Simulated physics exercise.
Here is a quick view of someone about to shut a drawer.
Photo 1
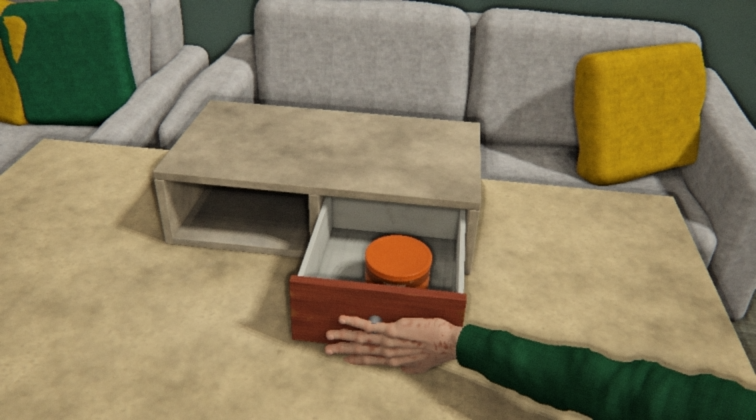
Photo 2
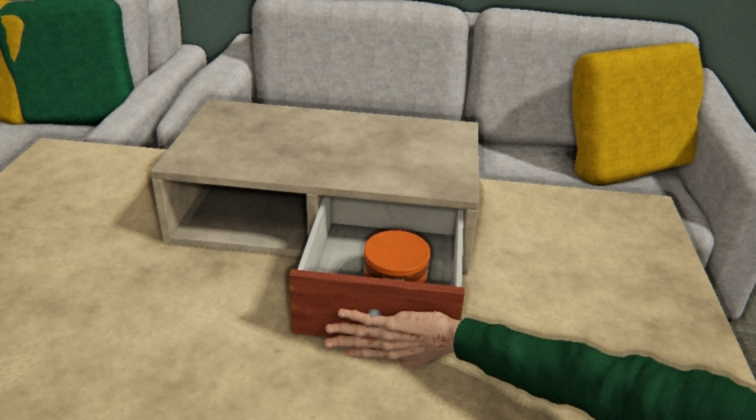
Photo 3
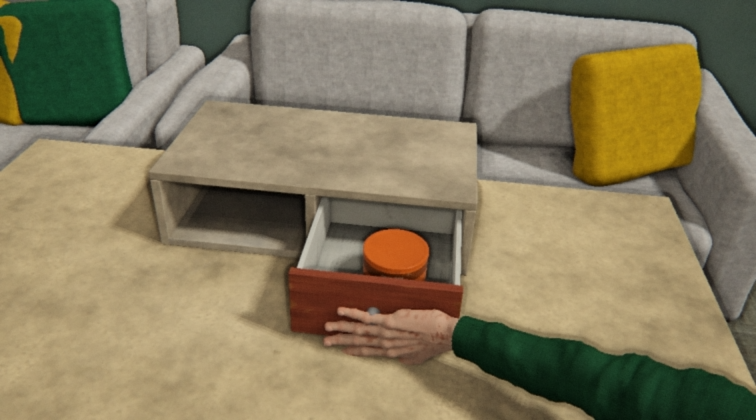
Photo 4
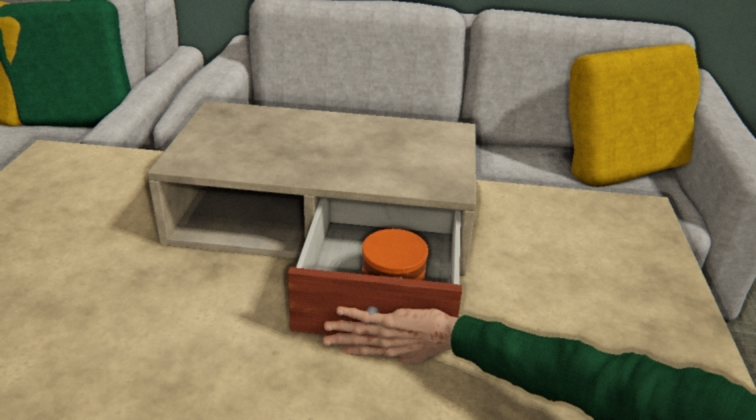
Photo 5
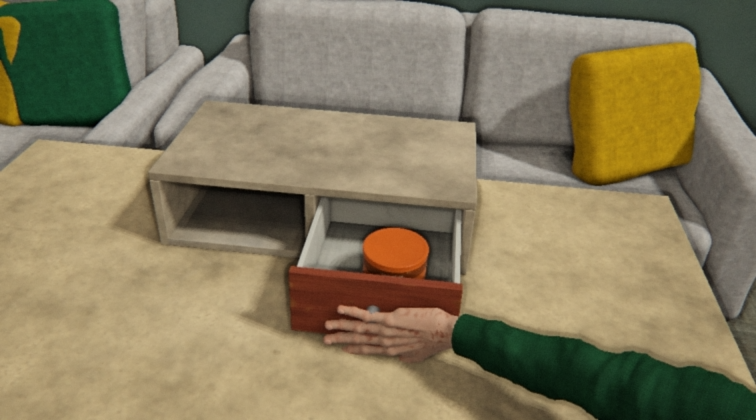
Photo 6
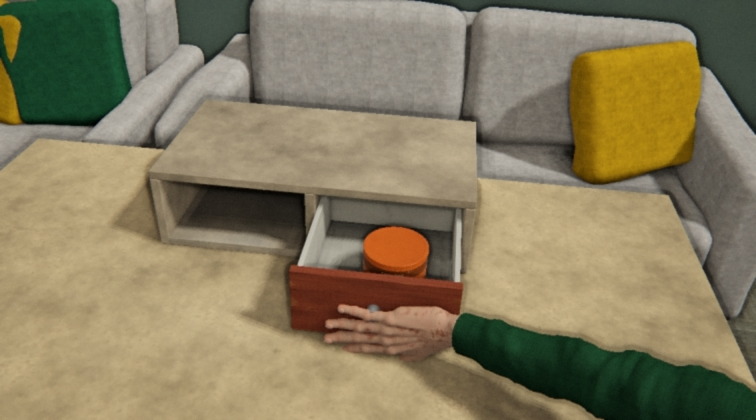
A hand in a green sleeve resting against the red front of an open drawer holding an orange tub, barely moving.
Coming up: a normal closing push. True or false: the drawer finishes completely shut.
True.
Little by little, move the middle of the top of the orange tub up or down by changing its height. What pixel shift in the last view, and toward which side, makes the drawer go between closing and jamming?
Roughly 20 pixels up.
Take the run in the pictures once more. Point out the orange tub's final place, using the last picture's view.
Its middle settles around (405, 197) in the last picture.
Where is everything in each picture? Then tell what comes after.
The first frame shows drawer (386, 262) wide open; orange tub (397, 273).
The second frame shows drawer (385, 257) wide open; chest (328, 180).
The third frame shows drawer (384, 256) wide open; orange tub (395, 266).
The fourth frame shows drawer (383, 255) wide open; chest (325, 182).
The fifth frame shows drawer (384, 255) wide open; orange tub (395, 264).
The sixth frame shows drawer (384, 254) wide open; chest (326, 180).
Then, 0.42 s past the last view, drawer starting in.
Then, 0.72 s past the last view, drawer about half in.
Finally, the drawer goes all the way in.
